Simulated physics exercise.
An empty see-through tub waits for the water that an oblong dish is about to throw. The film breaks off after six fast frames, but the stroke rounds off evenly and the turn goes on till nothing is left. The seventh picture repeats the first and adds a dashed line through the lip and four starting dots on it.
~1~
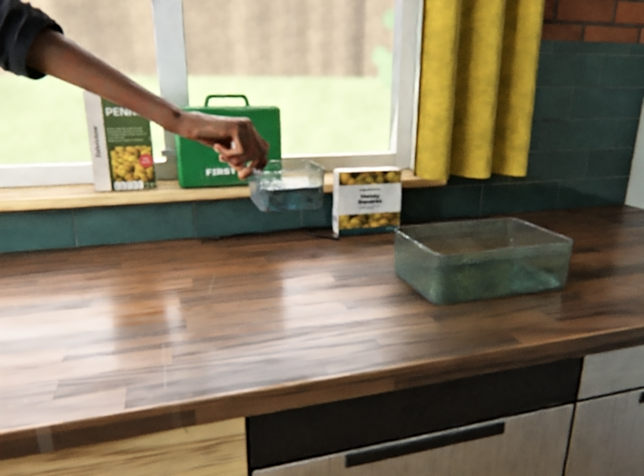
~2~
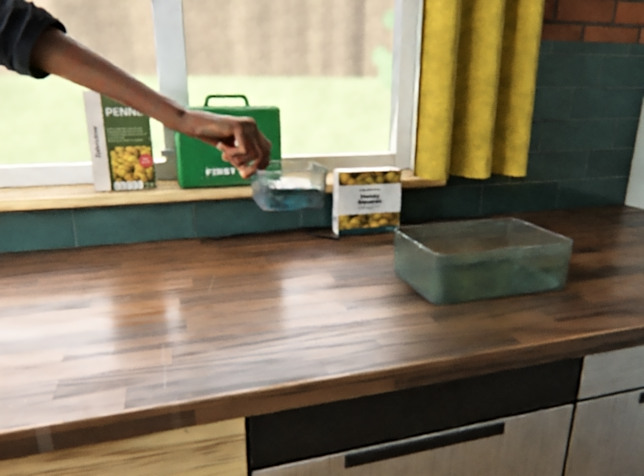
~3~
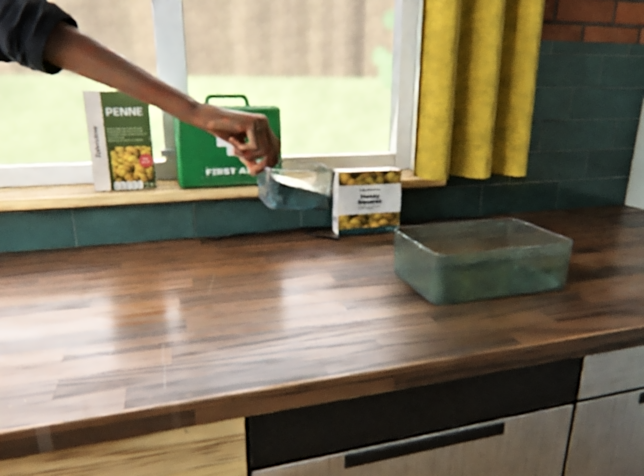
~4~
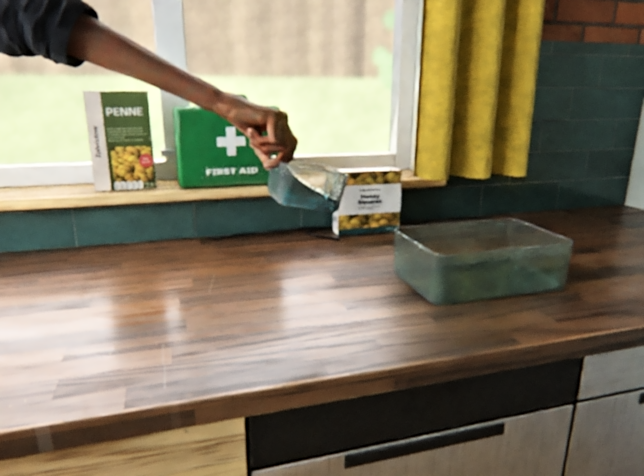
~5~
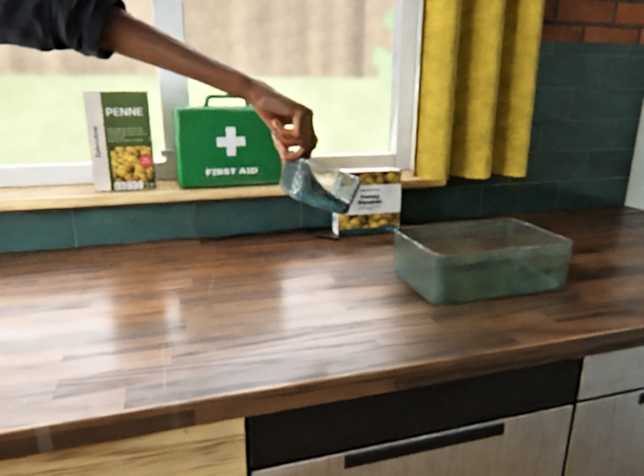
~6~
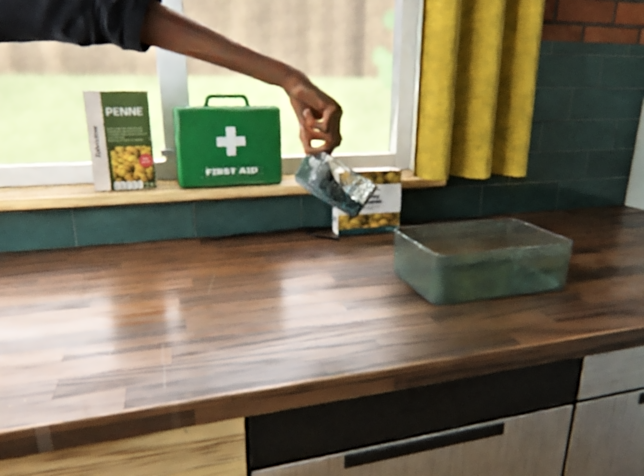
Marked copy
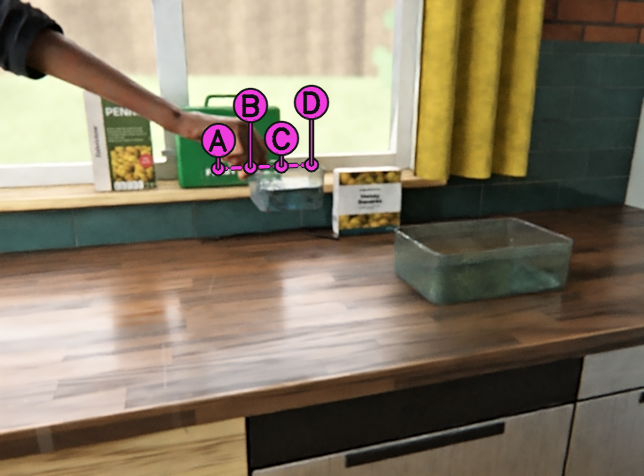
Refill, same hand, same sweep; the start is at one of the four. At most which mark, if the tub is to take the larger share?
B will do.
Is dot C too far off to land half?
No.
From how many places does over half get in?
Three.
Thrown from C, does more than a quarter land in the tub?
Yes, it does.
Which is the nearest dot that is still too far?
A.
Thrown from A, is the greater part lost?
Yes.
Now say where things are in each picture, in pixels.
Upright, lip at (316, 164); tub from (430, 304) to (562, 287); nothing has left yet.
Upright, lip at (318, 165); nothing has left yet.
Tipped about 5°, lip at (326, 167); nothing has left yet.
Tipped about 12°, lip at (338, 170); nothing has left yet.
Tipped about 21°, lip at (352, 176); nothing has left yet.
Tipped about 33°, lip at (367, 182); nothing has left yet.
On the marked copy, A at (218, 168); B at (250, 167); C at (281, 166); D at (311, 164).
If A is chosen, about 25 % lands in the tub, 69 % falls short and 6 % goes beside or beyond.
If B is chosen, about 68 % lands in the tub, 24 % falls short and 8 % goes beside or beyond.
If C is chosen, about 79 % lands in the tub, 11 % falls short and 10 % goes beside or beyond.
If D is chosen, about 81 % lands in the tub, 7 % falls short and 12 % goes beside or beyond.
